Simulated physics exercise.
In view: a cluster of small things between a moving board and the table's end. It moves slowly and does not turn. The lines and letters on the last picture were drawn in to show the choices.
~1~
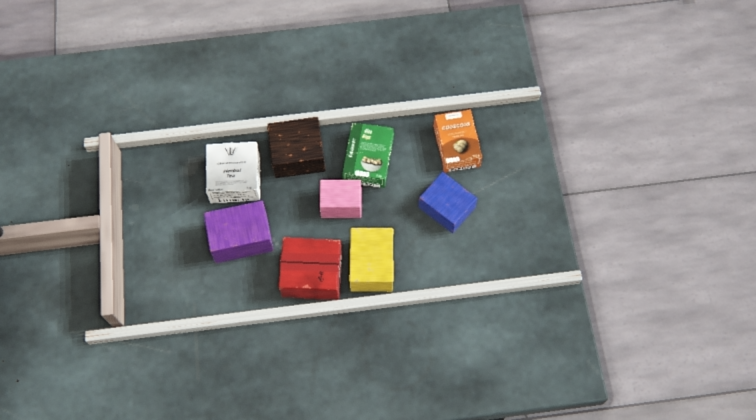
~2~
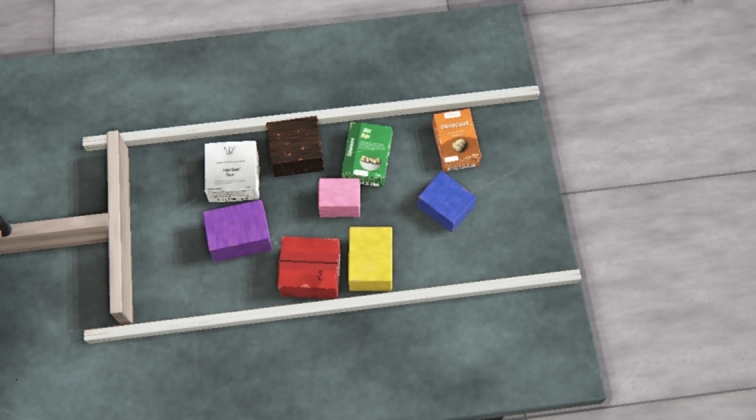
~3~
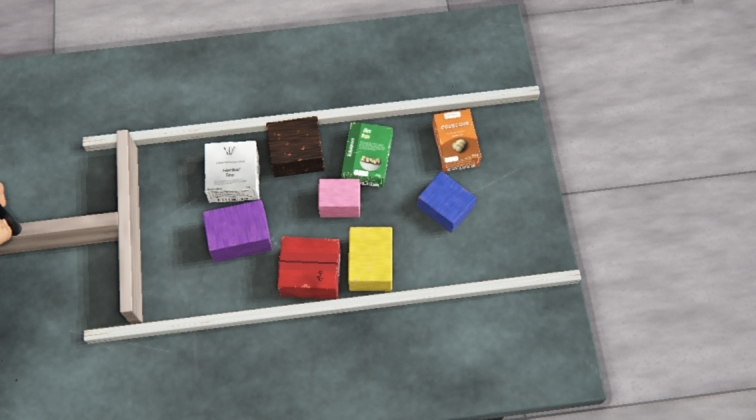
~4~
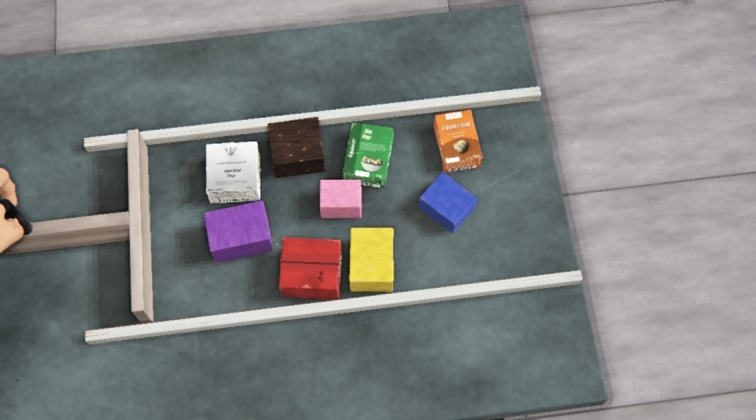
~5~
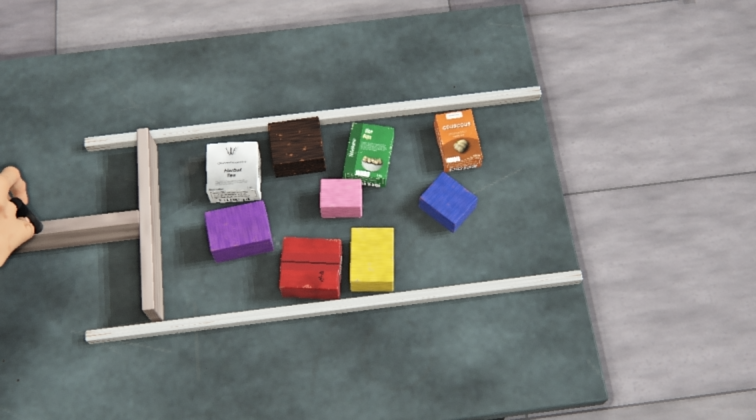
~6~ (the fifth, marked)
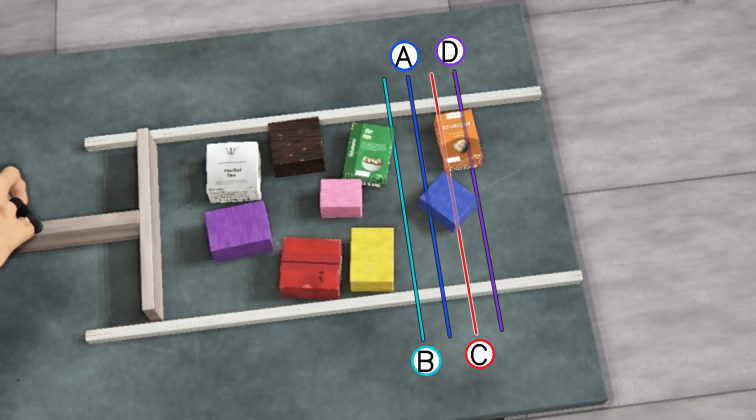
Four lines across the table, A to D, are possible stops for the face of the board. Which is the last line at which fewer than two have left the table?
The farthest such stop is A.
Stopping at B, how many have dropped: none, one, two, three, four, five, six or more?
By then, one.
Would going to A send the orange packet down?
Yes.
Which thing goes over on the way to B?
The orange packet.
On the marked copy, A at (428, 199); B at (403, 202); C at (453, 196); D at (477, 193).
With A. Early on, board (247, 203); yellow block (391, 261); black block (328, 144).
Further on, board (348, 191); orange packet (511, 135); green packet (471, 141).
At the end, board (424, 182); orange packet over the edge; green packet (543, 133); one fallen.
As for the rest, B is within the limit but short; C drops two; D drops three.
